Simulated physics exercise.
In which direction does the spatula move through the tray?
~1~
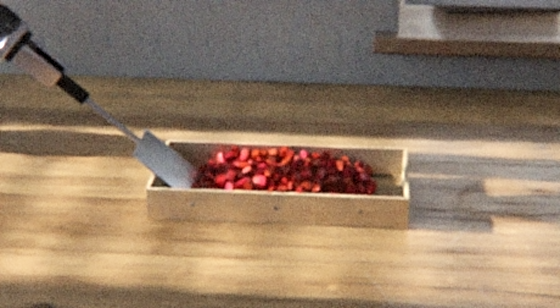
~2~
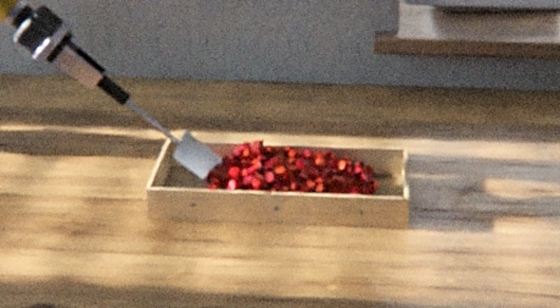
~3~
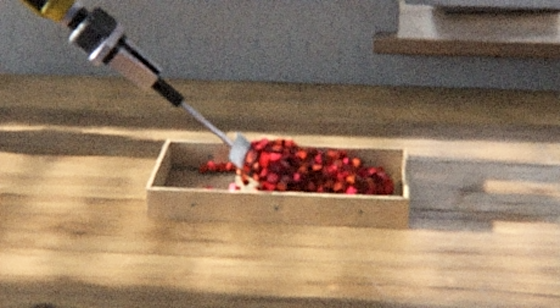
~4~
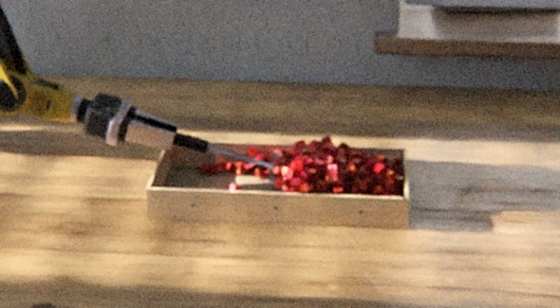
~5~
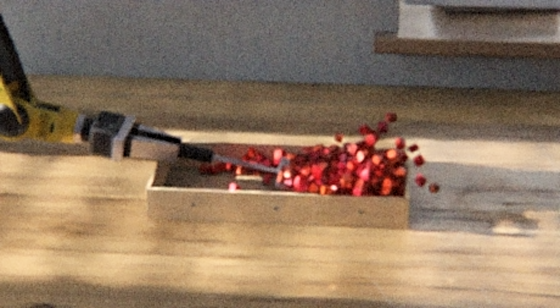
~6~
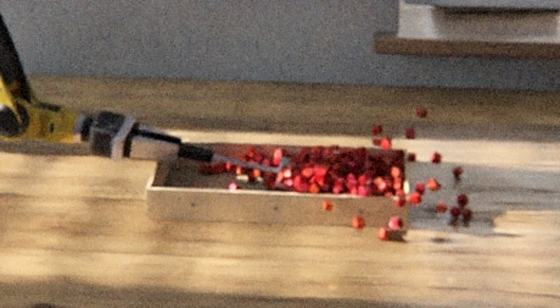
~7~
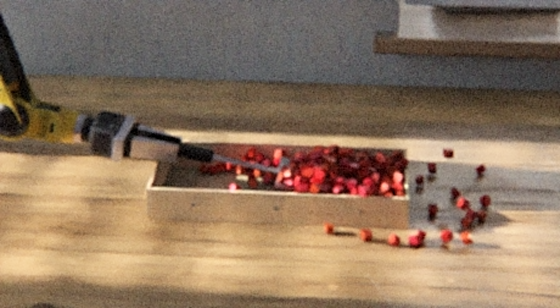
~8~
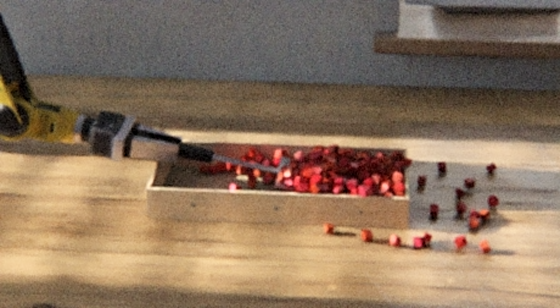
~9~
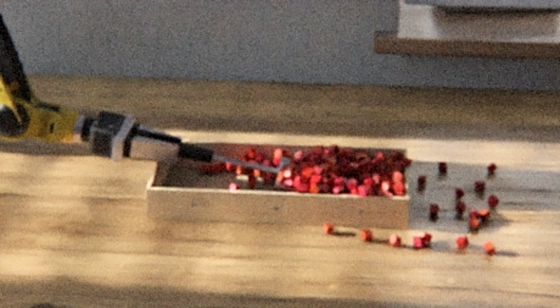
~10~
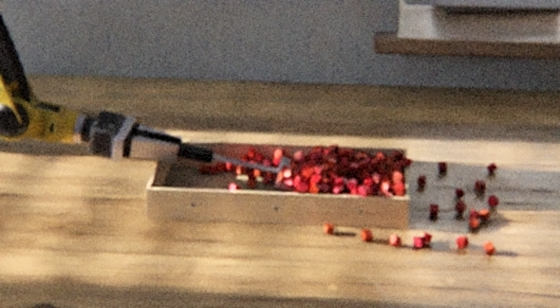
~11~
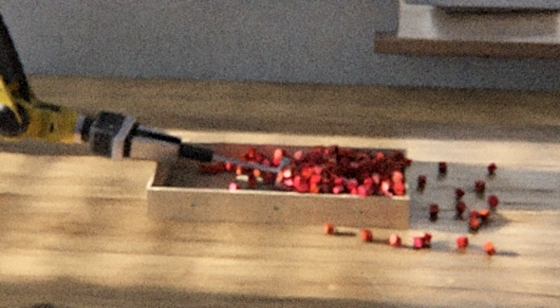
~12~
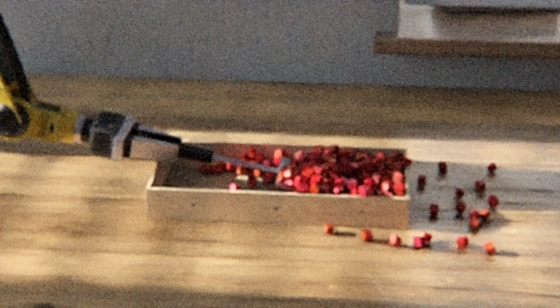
The spatula moves to the right, pushing the red dice towards the right end of the tray.
Robot arm pushing red vegetable dice rightward through a wooden tray with a spatula, some spilling over and settling on the table.
